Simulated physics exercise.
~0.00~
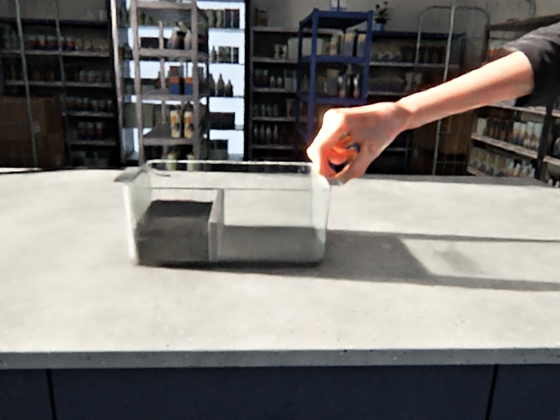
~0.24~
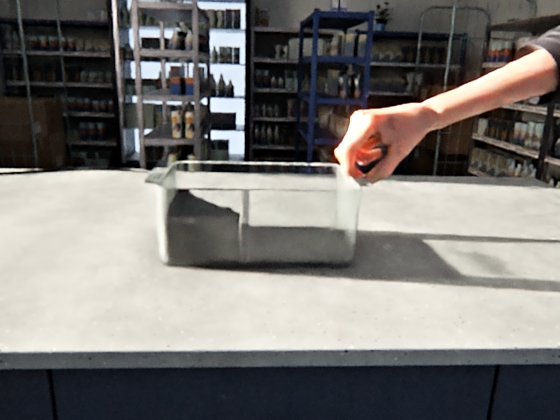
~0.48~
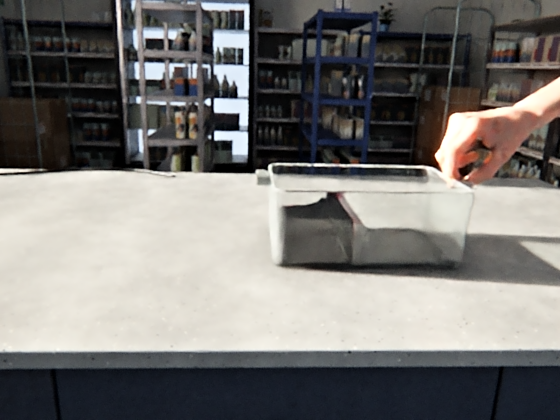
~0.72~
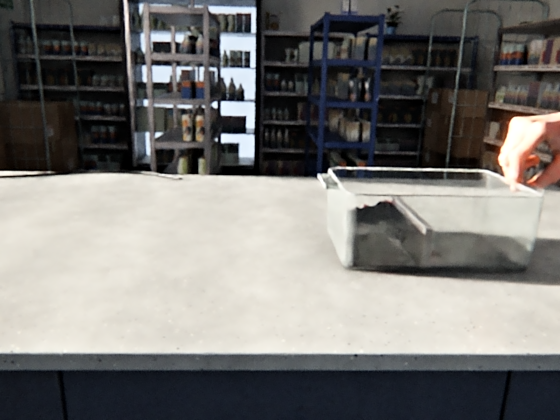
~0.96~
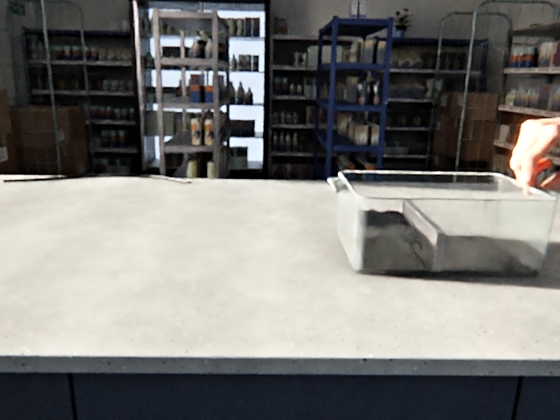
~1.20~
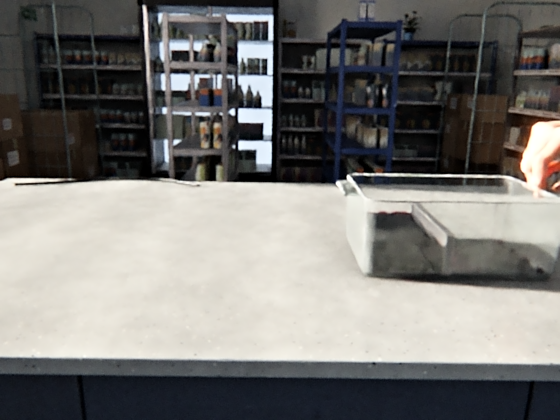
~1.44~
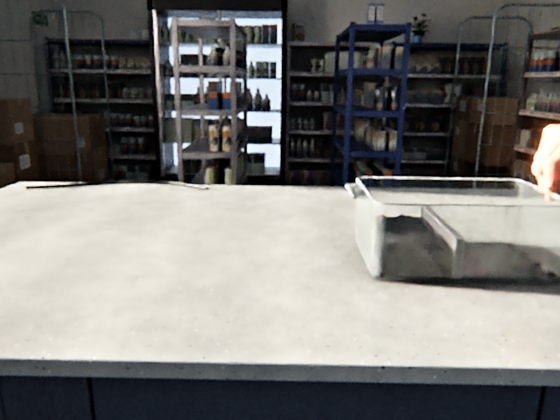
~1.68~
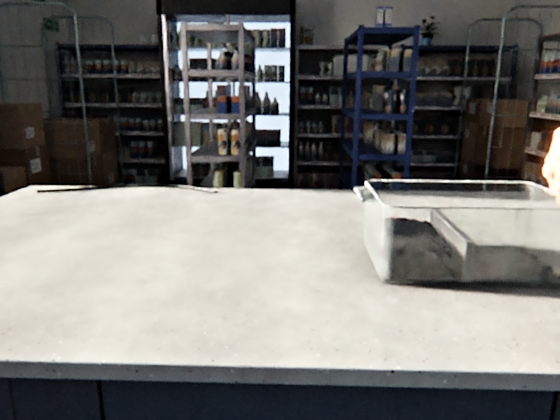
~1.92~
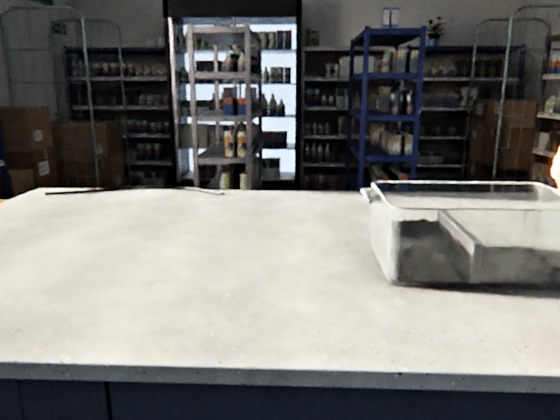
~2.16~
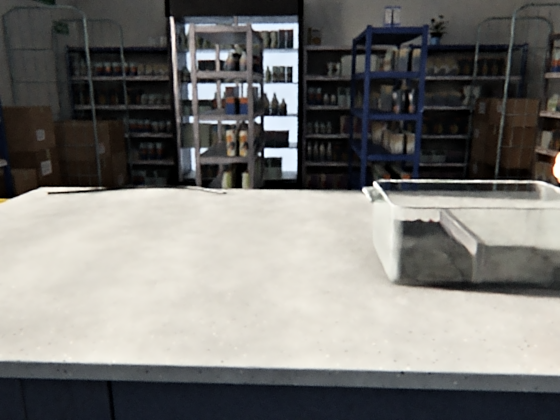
A clear, oblong tub split by an upright inner wall sits on a pale grey worktop, seen from the front at about counter height, with dark liquid in its left part. Behind it are crowded shelves, a blue rack and a brightly lit cabinet. A hand reaching in from the right grips the tub's right end and pulls it to the right in one slide. The liquid heaps up at the left, then tilts toward the wall. The tub stops and the liquid settles, nearly all still on the left, while the view pans slightly left.
